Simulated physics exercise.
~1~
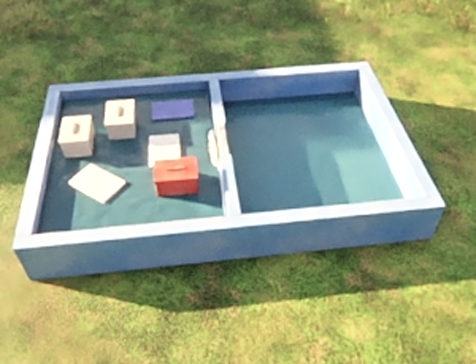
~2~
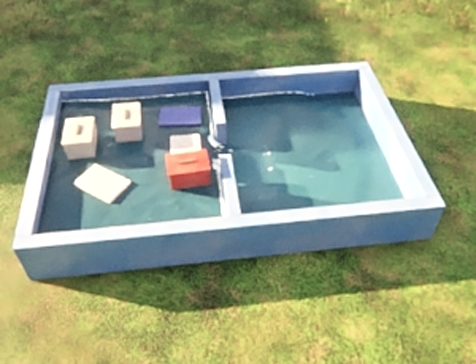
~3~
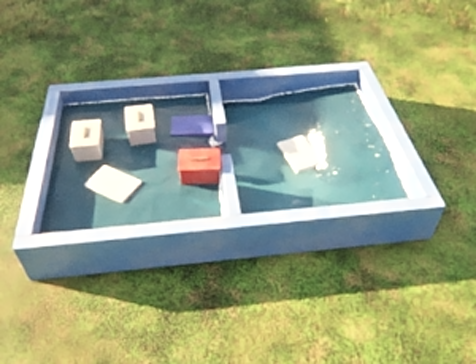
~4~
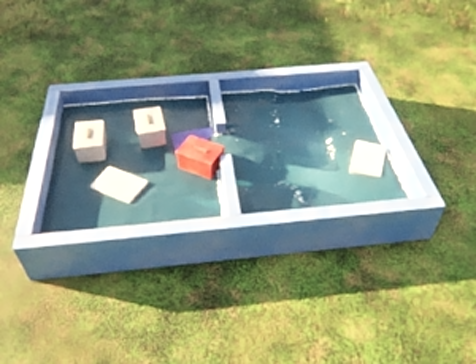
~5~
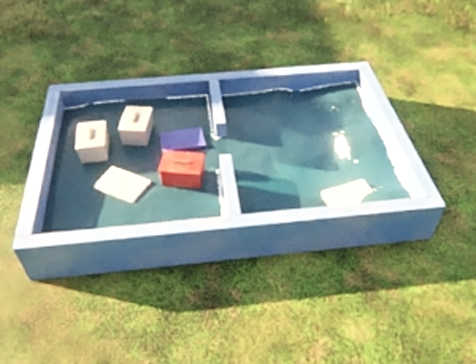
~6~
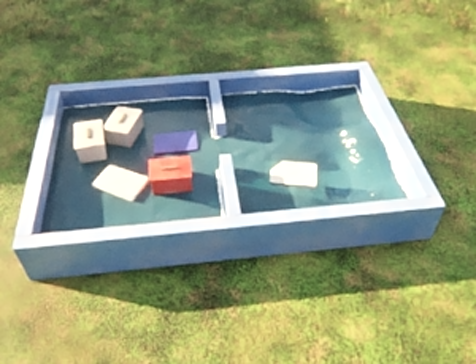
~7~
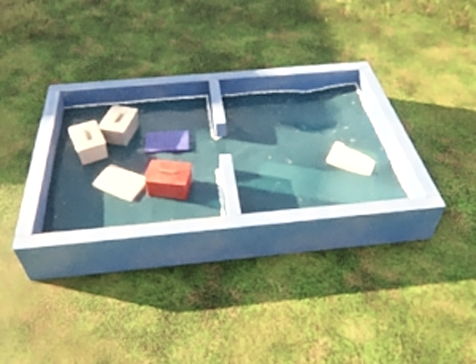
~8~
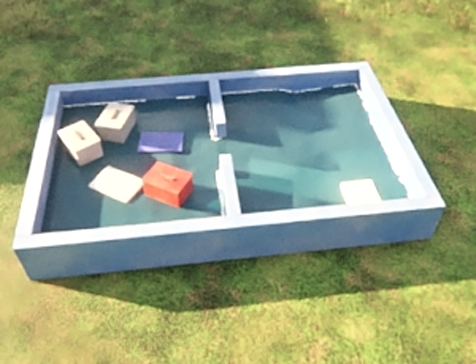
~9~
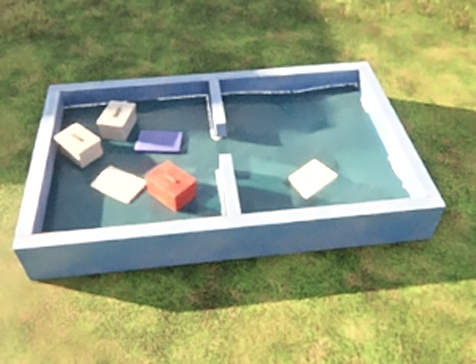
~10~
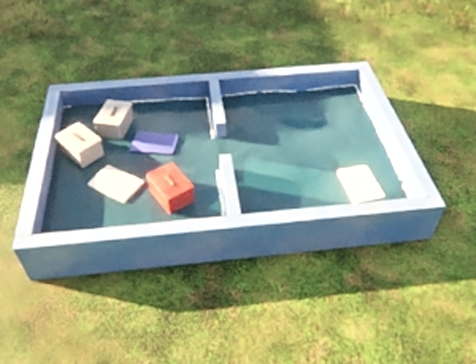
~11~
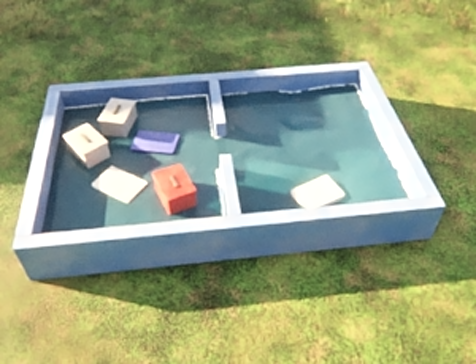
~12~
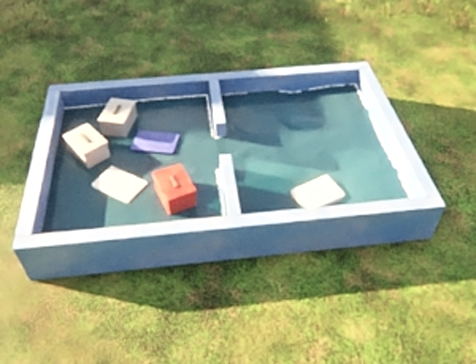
The clip shows a divided basin as water moves through a gap in the divider, carrying one white block into the right side, where it drifts about. The red and blue blocks shift toward the gap, then back left, and end afloat with three pale blocks on the left.
